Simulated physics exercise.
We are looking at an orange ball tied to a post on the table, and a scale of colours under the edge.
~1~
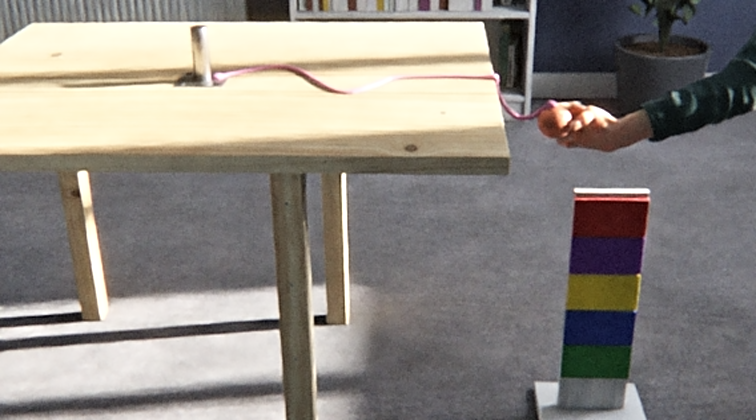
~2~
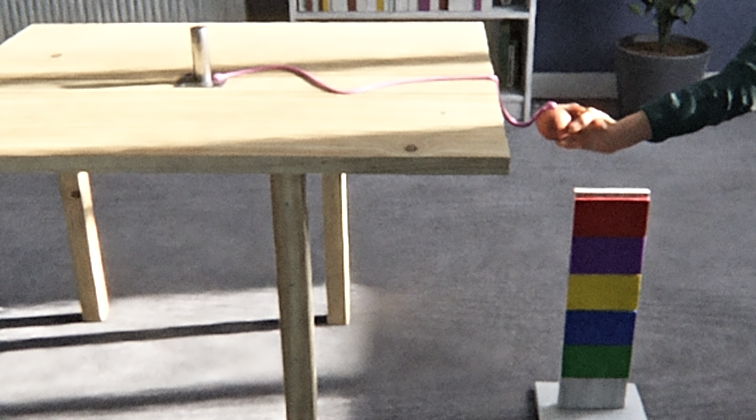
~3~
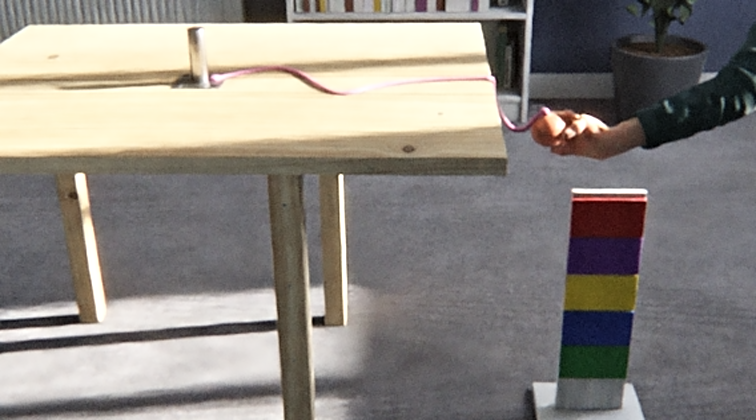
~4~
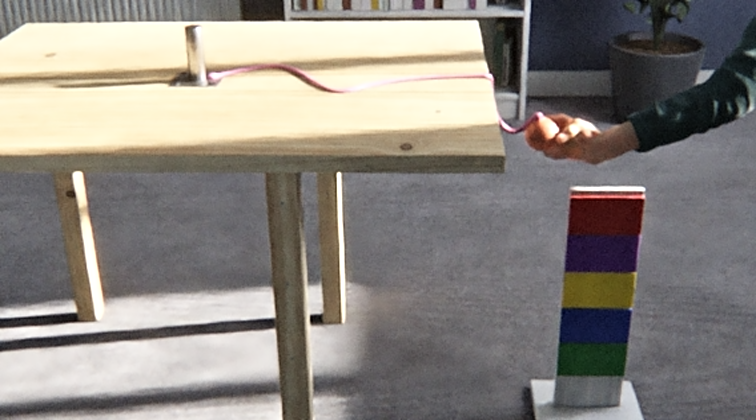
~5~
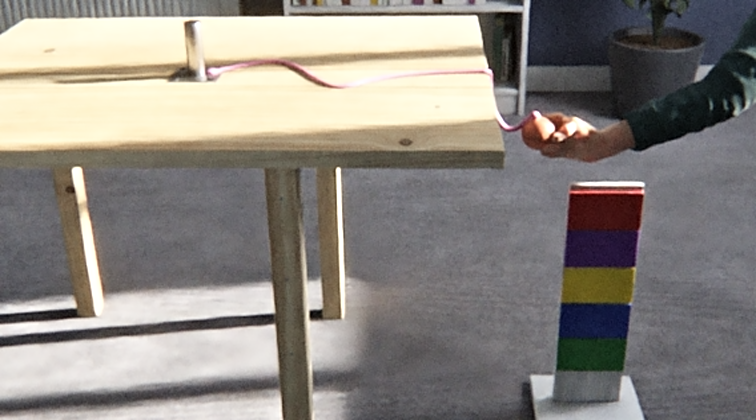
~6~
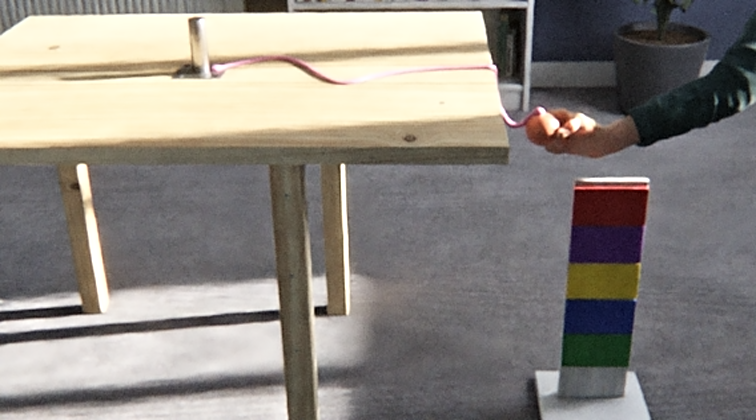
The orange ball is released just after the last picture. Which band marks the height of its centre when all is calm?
At purple.
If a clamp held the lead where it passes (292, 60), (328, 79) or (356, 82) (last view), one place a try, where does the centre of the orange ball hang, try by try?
About (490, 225), (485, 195) and (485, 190).
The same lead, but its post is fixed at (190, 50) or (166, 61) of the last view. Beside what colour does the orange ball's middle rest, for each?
Taking them in turn: Red; red.
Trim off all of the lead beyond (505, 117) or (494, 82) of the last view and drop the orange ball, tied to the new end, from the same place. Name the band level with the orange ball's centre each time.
Taking them in turn: Red; none, it hangs higher.
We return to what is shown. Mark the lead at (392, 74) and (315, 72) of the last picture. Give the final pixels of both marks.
Near (460, 72) and (355, 72).
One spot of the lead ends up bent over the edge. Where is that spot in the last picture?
That spot is around (425, 70).
Soon after, ball near (523, 235); level with purple.
Then, ball near (455, 238); level with purple.
Further on, ball near (495, 243); level with purple.
At rest, ball near (496, 243); level with purple. Its centre hangs level with the purple band.
